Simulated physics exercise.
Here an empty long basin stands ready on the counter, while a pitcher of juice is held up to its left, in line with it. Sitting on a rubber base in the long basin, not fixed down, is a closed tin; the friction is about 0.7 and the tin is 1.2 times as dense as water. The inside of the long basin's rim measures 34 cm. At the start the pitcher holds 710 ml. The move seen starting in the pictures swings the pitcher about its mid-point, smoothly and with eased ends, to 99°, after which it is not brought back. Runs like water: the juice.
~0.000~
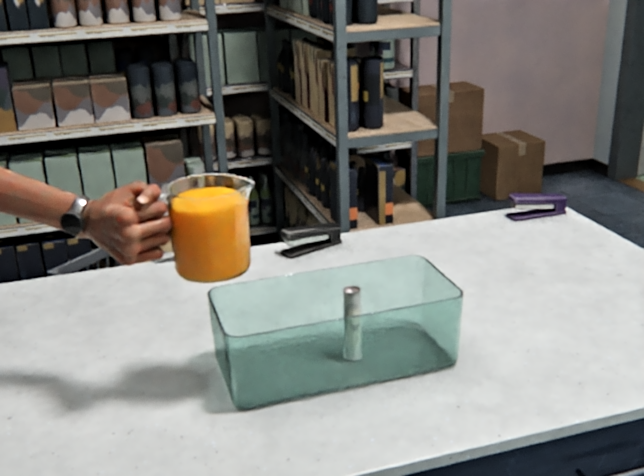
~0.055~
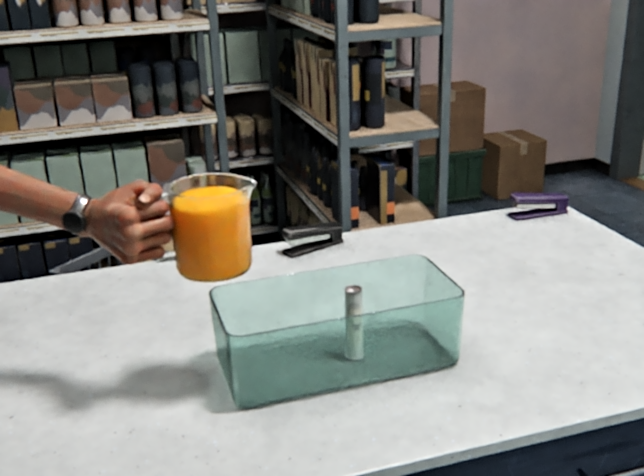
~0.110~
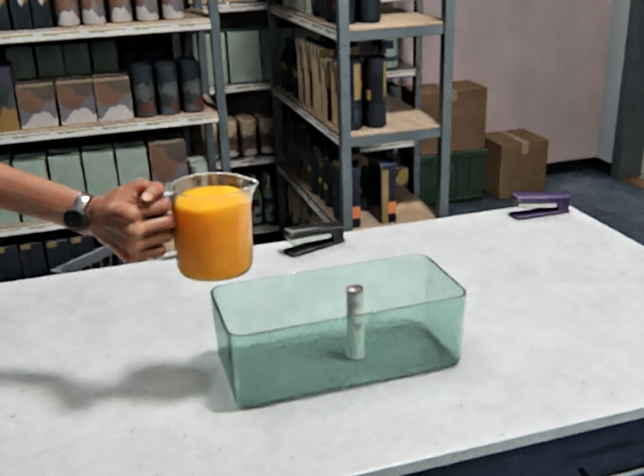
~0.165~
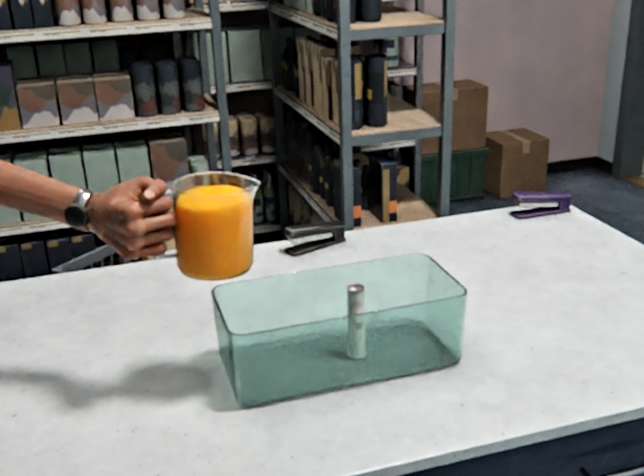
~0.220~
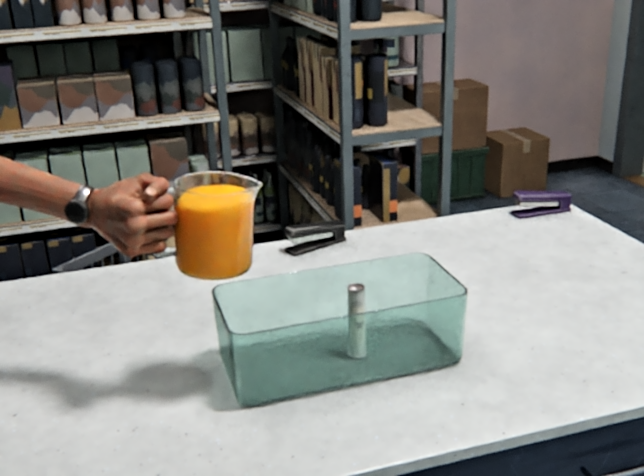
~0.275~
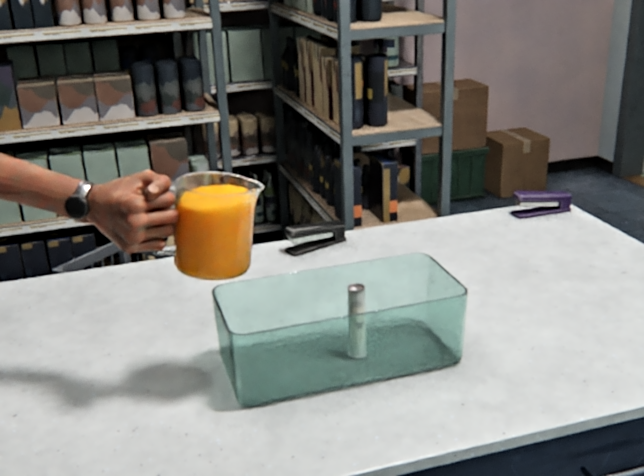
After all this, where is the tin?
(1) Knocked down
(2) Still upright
2.
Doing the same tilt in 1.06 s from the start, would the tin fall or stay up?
Result: Tin upright.
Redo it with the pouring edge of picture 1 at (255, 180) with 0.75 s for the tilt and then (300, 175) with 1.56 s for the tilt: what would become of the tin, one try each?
Run one: It does not tip. Run two: It tumbles.
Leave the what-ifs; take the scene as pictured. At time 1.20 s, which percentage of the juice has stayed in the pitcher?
I'd say some 42 per cent remains.
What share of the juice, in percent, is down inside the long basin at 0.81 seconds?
Around 3%.
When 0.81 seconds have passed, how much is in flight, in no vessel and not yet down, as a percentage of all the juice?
10 per cent.
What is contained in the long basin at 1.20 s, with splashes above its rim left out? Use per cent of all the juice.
I reckon close to 42 per cent.
By 0.81 s the tilt is 52° and 88 per cent is still to pour; the tin stands where it began.
By 1.20 s the tilt is 87° and 41 per cent is still to pour; the tin stands where it began.
By 1.61 s the tilt is 99° and 6 per cent is still to pour; the tin stands where it began.
By 2.06 s the tilt is 99° and 1 per cent is still to pour; the tin stands where it began.
At rest the tin stands where it began.
